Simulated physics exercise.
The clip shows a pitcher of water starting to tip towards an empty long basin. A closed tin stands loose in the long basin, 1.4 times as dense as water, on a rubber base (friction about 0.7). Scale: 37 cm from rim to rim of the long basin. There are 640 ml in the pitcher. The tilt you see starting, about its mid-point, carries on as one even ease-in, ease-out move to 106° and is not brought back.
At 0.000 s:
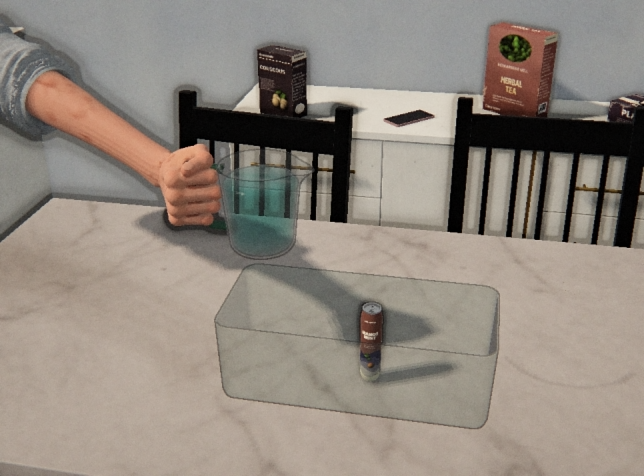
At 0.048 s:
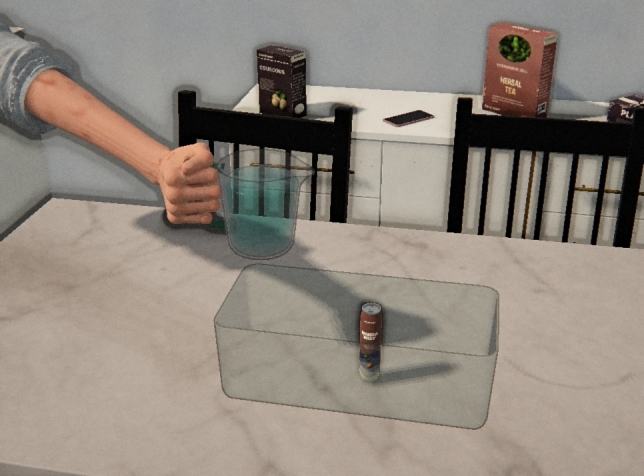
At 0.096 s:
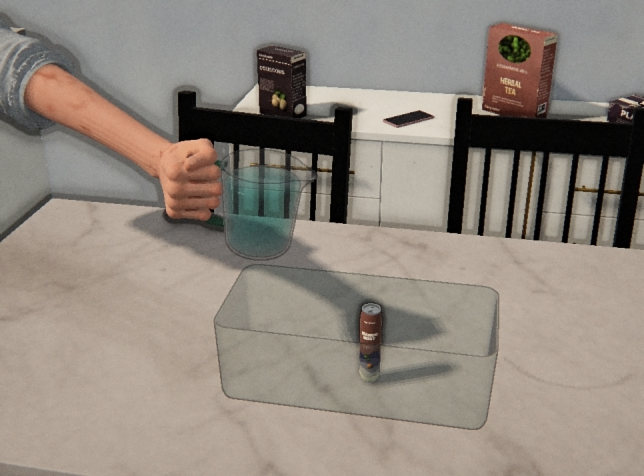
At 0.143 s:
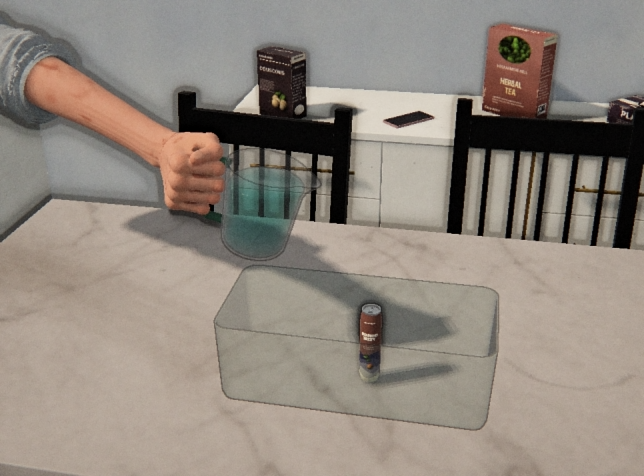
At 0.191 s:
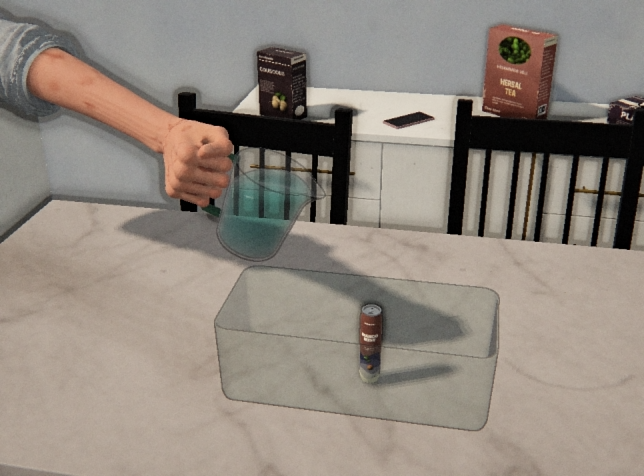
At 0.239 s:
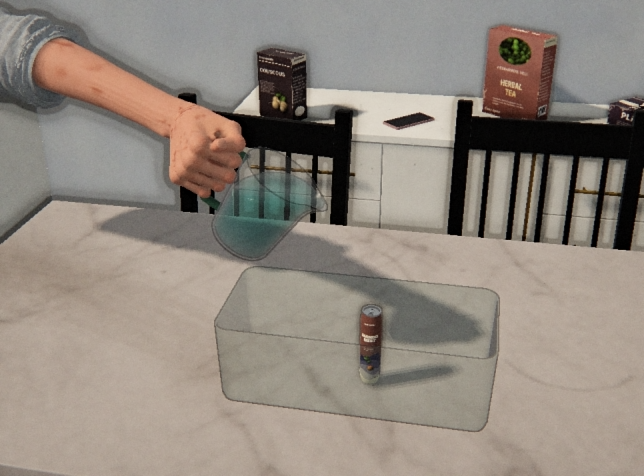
At a marble-topped table in a room with black chairs, a fist at the left holds a clear pitcher of blue-green liquid above a long, empty see-through basin with a small tin standing inside. The pitcher stays nearly upright at first, then the hand tilts it steadily to the right.
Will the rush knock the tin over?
It goes over.
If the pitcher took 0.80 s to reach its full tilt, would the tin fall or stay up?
The tin topples.
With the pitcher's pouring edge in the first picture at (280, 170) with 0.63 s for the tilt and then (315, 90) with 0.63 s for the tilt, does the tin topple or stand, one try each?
First it remains upright; then it topples.
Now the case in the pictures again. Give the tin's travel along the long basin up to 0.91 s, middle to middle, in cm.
Some 6 cm.
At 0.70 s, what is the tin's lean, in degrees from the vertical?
It is at some 5°.
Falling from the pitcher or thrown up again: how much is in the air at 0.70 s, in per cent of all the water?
Some 12 per cent.
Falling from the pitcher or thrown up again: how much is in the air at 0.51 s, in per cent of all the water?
Near 28 in a hundred.
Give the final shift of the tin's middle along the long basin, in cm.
Some 9.0 cm.
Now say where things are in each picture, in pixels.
Tilt 0°; pouring edge (314, 170); surface from (225, 175) to (300, 181); the long basin's rim runs from (231, 293) to (498, 321); the tin's top is at (372, 311), in the first frame.
Tilt 2°; pouring edge (315, 172); surface from (225, 174) to (299, 181), in the second frame.
Tilt 6°; pouring edge (318, 177); surface from (228, 174) to (302, 184), in the third frame.
Tilt 13°; pouring edge (322, 185); surface from (230, 175) to (306, 186), in the fourth frame.
Tilt 22°; pouring edge (326, 196); surface from (232, 180) to (314, 190), in the fifth frame.
Tilt 33°; pouring edge (328, 209); surface from (229, 192) to (325, 200), in the sixth frame.
By 0.51 s the tilt is 96° and 52 per cent is still to pour; the tin stands where it began.
By 0.70 s the tilt is 106° and 10 per cent is still to pour; the tin leans 6°.
By 0.91 s the tilt is 106° and 1 per cent is still to pour; the tin leans 45°.
By 1.13 s the tilt is 106° and 0 per cent is still to pour; the tin lies on its side.
At rest the tin lies on its side.
